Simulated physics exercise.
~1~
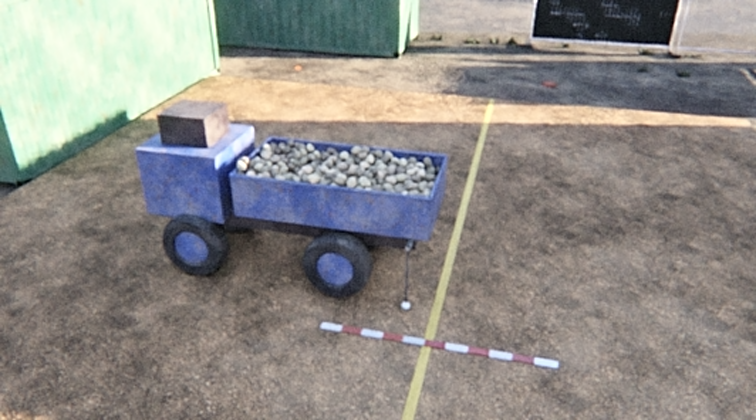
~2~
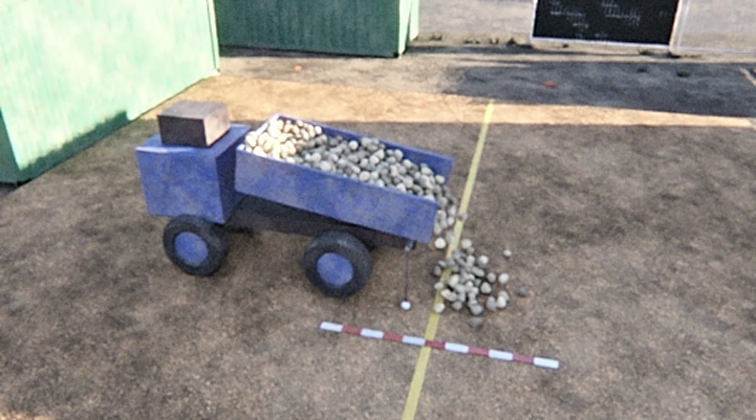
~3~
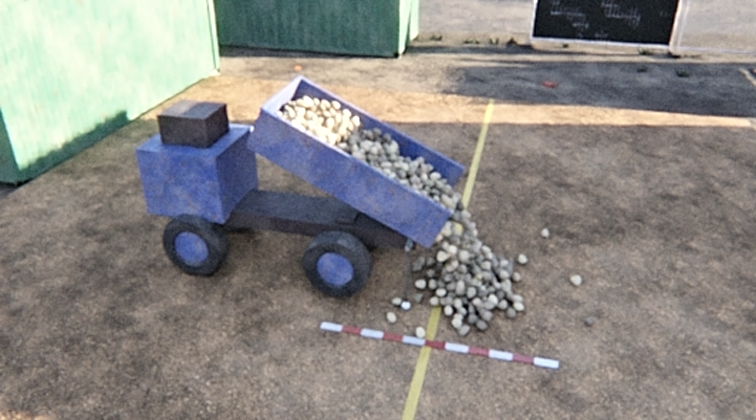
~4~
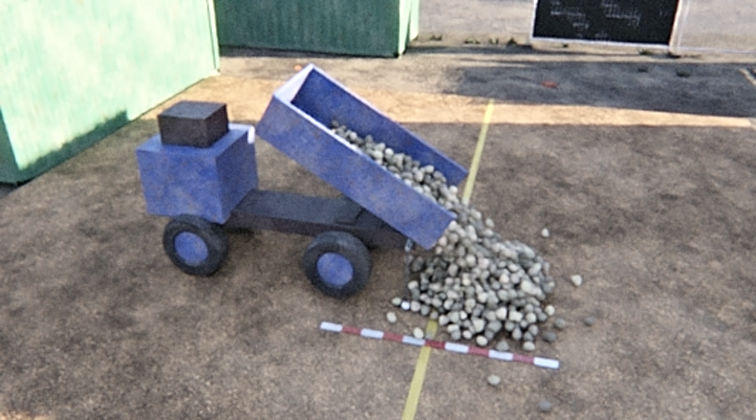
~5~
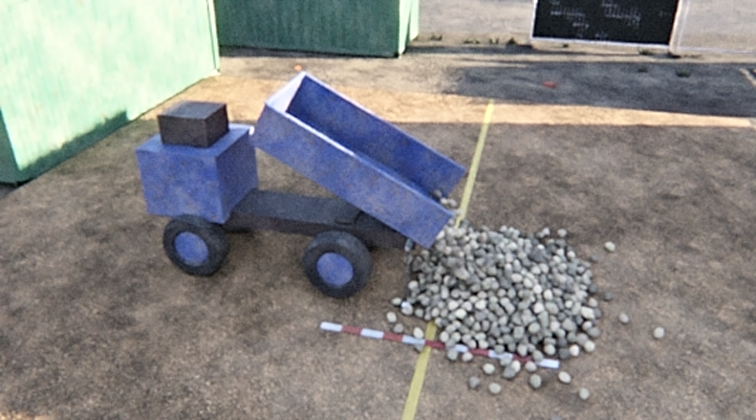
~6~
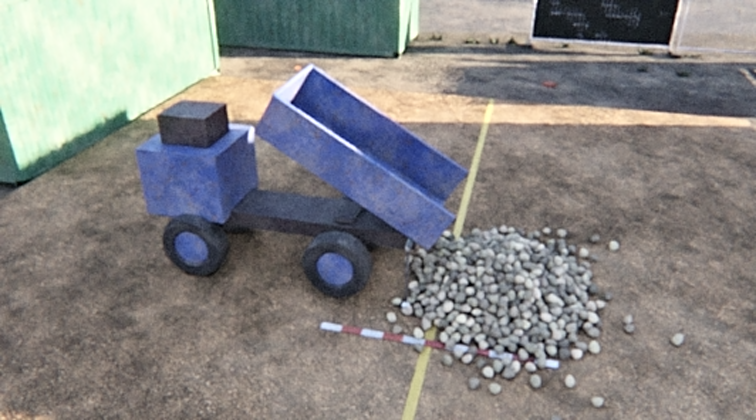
In this clip, a blue toy-like tipper truck raises its stone-filled body, and grey stones pour from its right end onto a yellow line on the ground. The body dips slightly and rises again as it empties, leaving a broad pile mostly to the right of the line.
